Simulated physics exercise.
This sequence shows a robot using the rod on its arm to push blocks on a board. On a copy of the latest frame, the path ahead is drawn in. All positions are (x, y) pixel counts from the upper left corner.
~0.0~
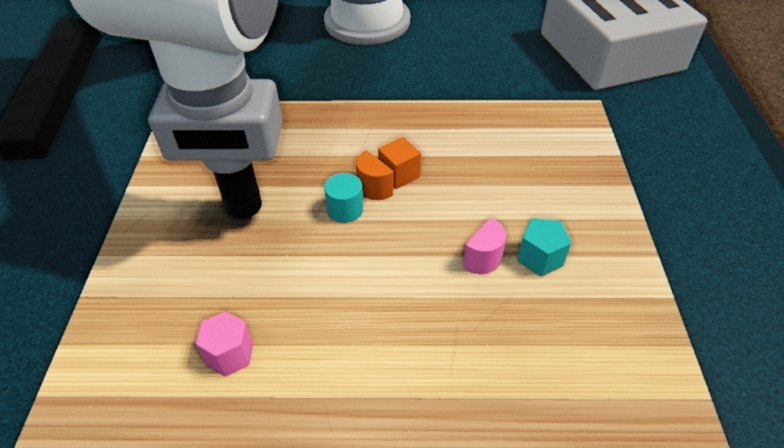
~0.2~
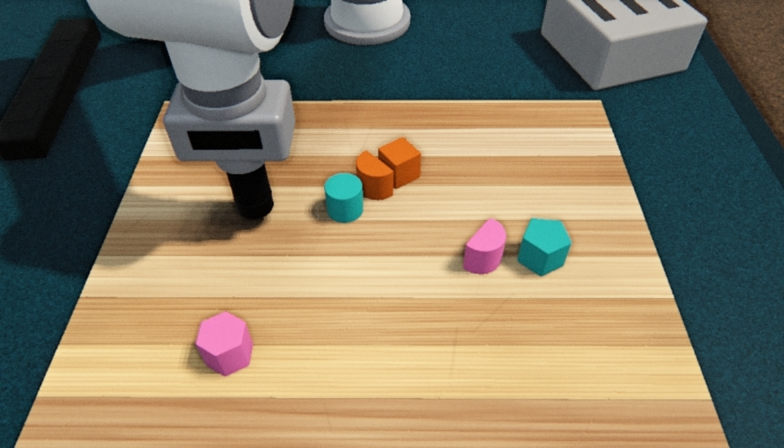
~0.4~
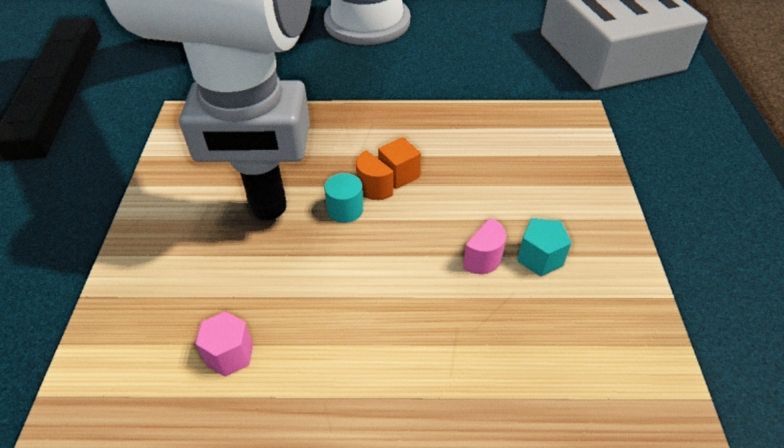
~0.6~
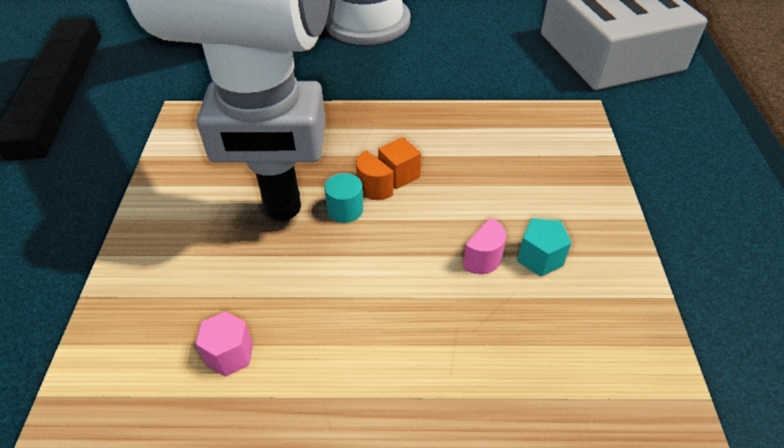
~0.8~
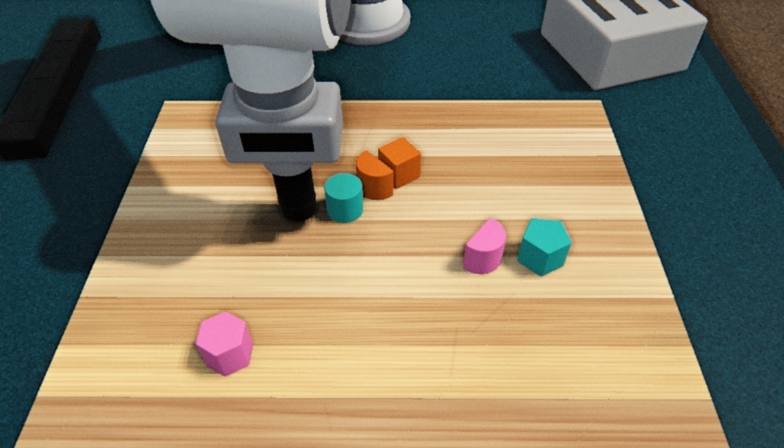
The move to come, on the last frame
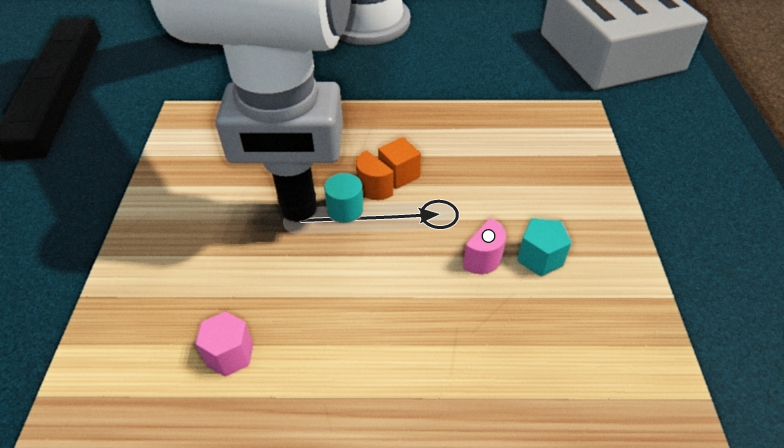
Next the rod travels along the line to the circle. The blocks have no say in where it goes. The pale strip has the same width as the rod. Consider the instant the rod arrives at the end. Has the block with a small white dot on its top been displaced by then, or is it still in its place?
The block with a small white dot on its top keeps its place.
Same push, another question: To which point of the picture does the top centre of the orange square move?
At roughly (415, 131).
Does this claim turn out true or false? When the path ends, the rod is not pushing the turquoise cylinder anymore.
True - the claim holds.
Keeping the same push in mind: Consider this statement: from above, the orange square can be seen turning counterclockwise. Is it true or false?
True - the claim holds.
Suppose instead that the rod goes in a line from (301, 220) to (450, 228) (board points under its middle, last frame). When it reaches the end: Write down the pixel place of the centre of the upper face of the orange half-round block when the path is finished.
The centre of its top will be at (384, 151).
The drawn path runs in a line from (301, 220) to (439, 214); the dot is on the pink half-round block.
What follows on the original path. One third of the way, rod at (348, 208); turquoise cylinder at (377, 178); orange half-round block at (388, 156); orange square at (407, 144), turned 15° anticlockwise.
Two thirds of the way, rod at (395, 206); turquoise cylinder at (411, 169); orange half-round block at (401, 147), turned 20° anticlockwise; orange square at (415, 132), turned 25° anticlockwise.
At the end, rod at (440, 203); turquoise cylinder at (424, 165); orange half-round block at (401, 146), turned 20° anticlockwise; orange square at (415, 131), turned 25° anticlockwise; pink half-round block not moved.
